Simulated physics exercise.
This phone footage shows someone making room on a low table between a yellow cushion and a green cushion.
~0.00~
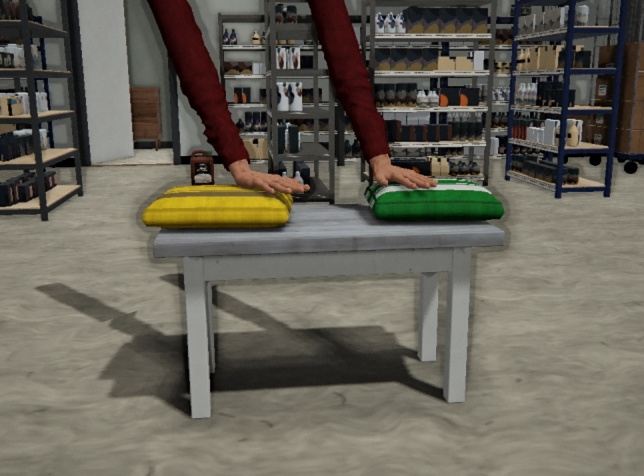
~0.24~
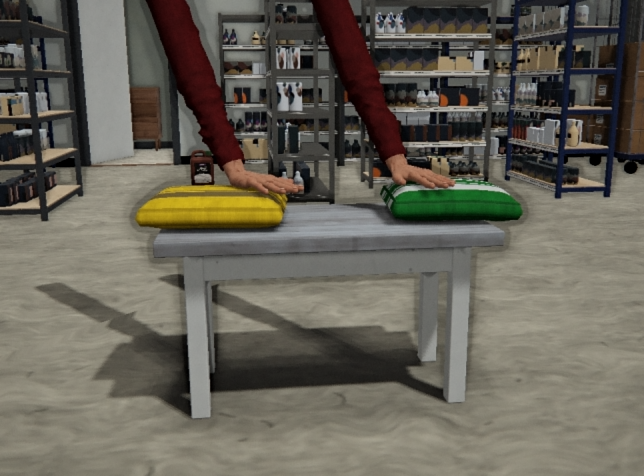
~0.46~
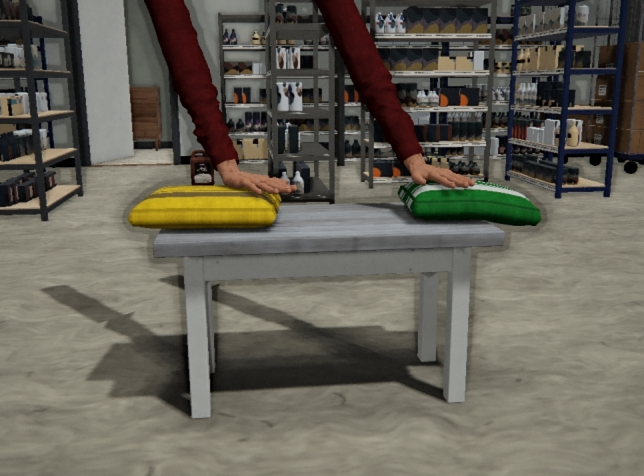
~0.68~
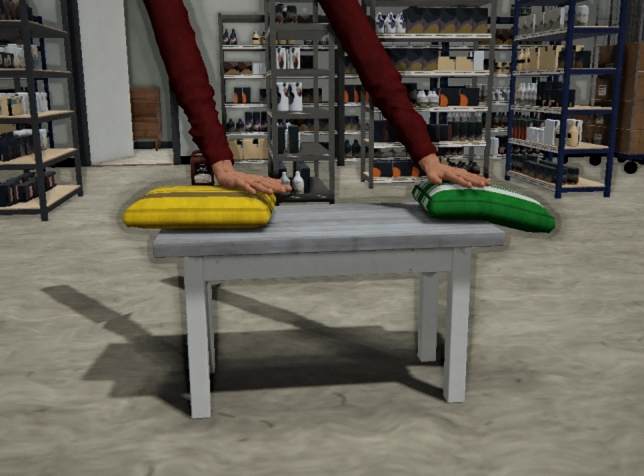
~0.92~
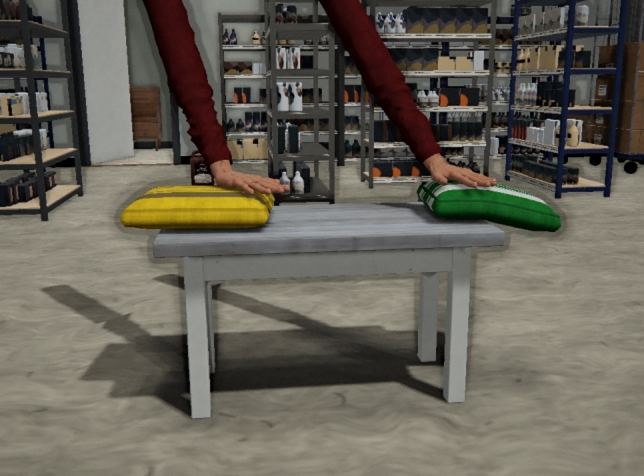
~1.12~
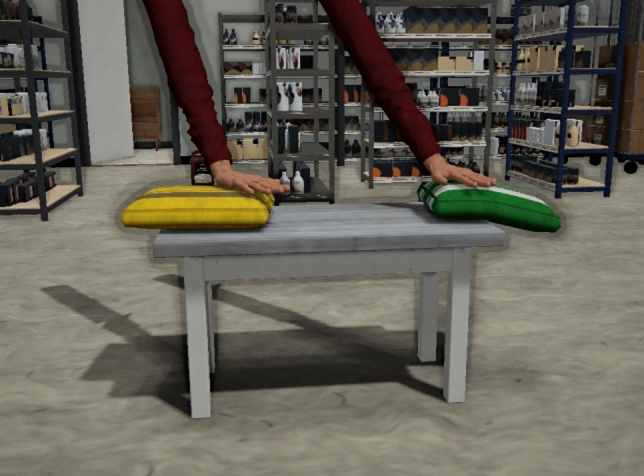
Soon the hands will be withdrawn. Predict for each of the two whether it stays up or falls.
My prediction: The yellow cushion I'd bet will still be there. The green cushion I'd bet won't be there for long.
Around 1.46 s, yellow cushion at rest; green cushion tipping outwards near (490, 221).
Around 1.72 s, yellow cushion at rest; green cushion on the floor near (498, 339).
Finally, yellow cushion at rest; green cushion on the floor near (556, 358). The yellow cushion remains on top and the green cushion goes down.
